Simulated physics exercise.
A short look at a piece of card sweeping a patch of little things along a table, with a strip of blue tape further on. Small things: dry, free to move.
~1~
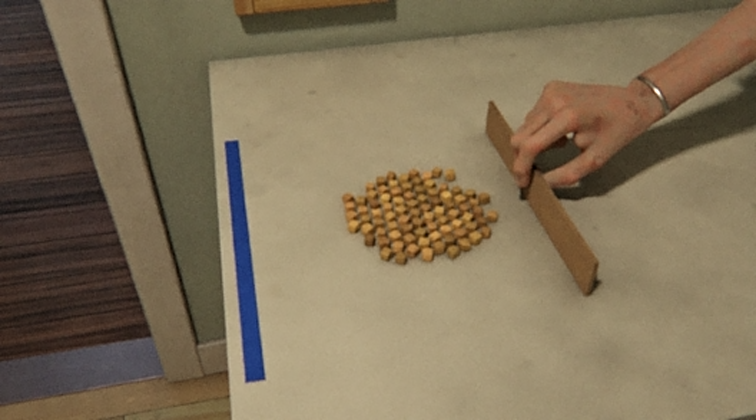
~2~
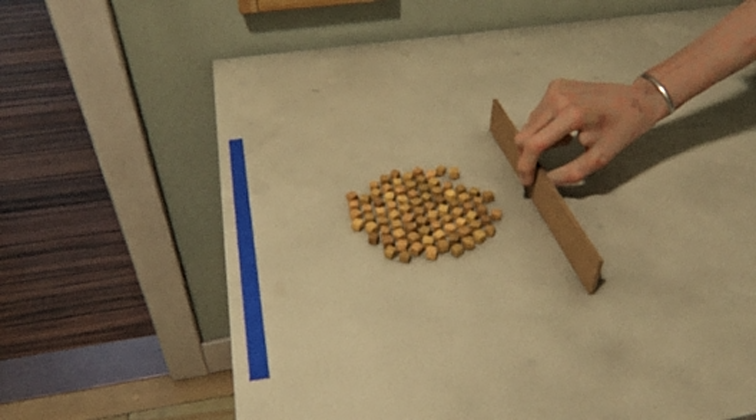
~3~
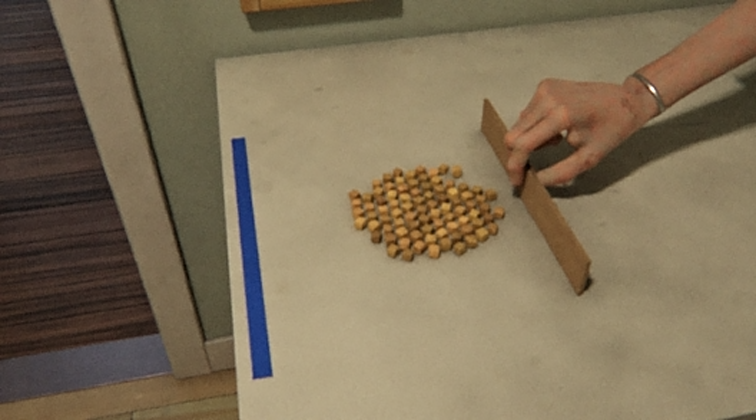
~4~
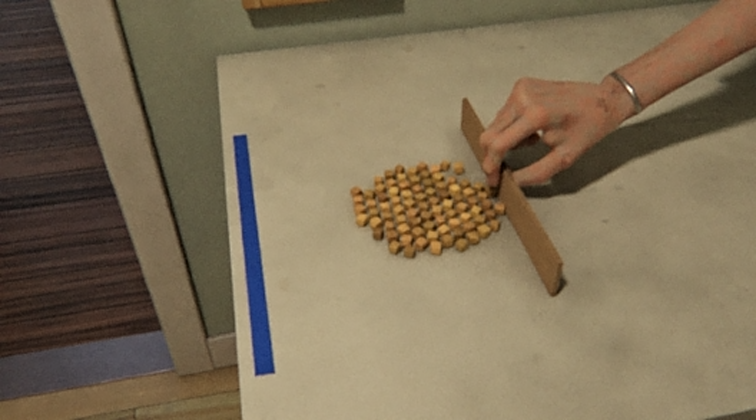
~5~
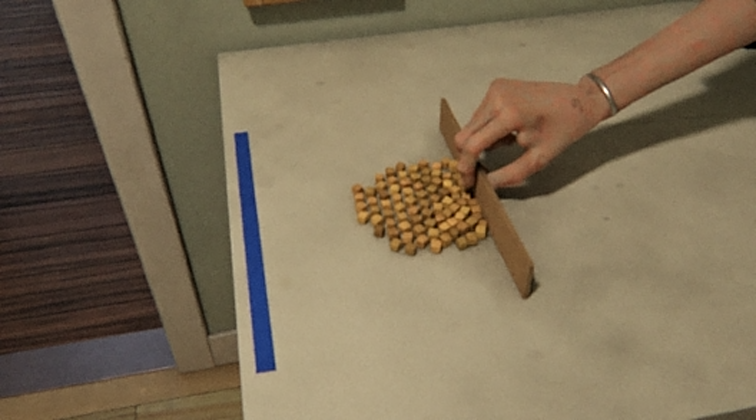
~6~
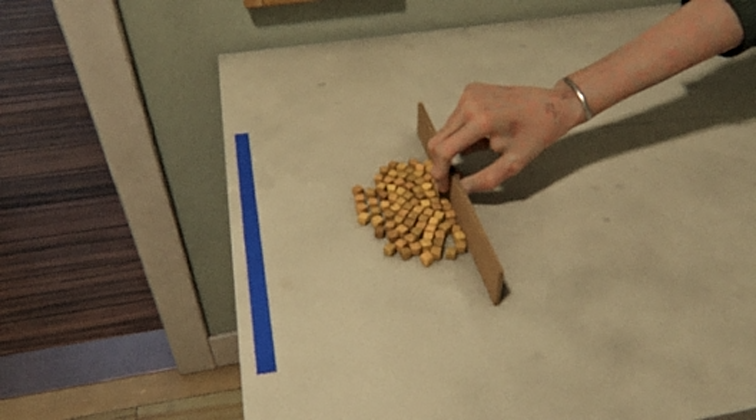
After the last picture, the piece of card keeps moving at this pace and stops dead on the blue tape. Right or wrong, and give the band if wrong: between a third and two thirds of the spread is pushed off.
Wrong, over two thirds is pushed off.
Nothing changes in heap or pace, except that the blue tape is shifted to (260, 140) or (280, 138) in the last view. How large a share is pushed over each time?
It would be around 50 per cent the first time and around 20 per cent the second.
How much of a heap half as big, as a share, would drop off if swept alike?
Some 70 per cent of the pieces.
Just after the last frame, piece of card still moving, near (345, 190); heap all on the table, its front near (276, 234).
A moment on, piece of card stopped at the blue tape; heap the larger part over the edge.
When it is over, piece of card stopped at the blue tape; heap the larger part over the edge.
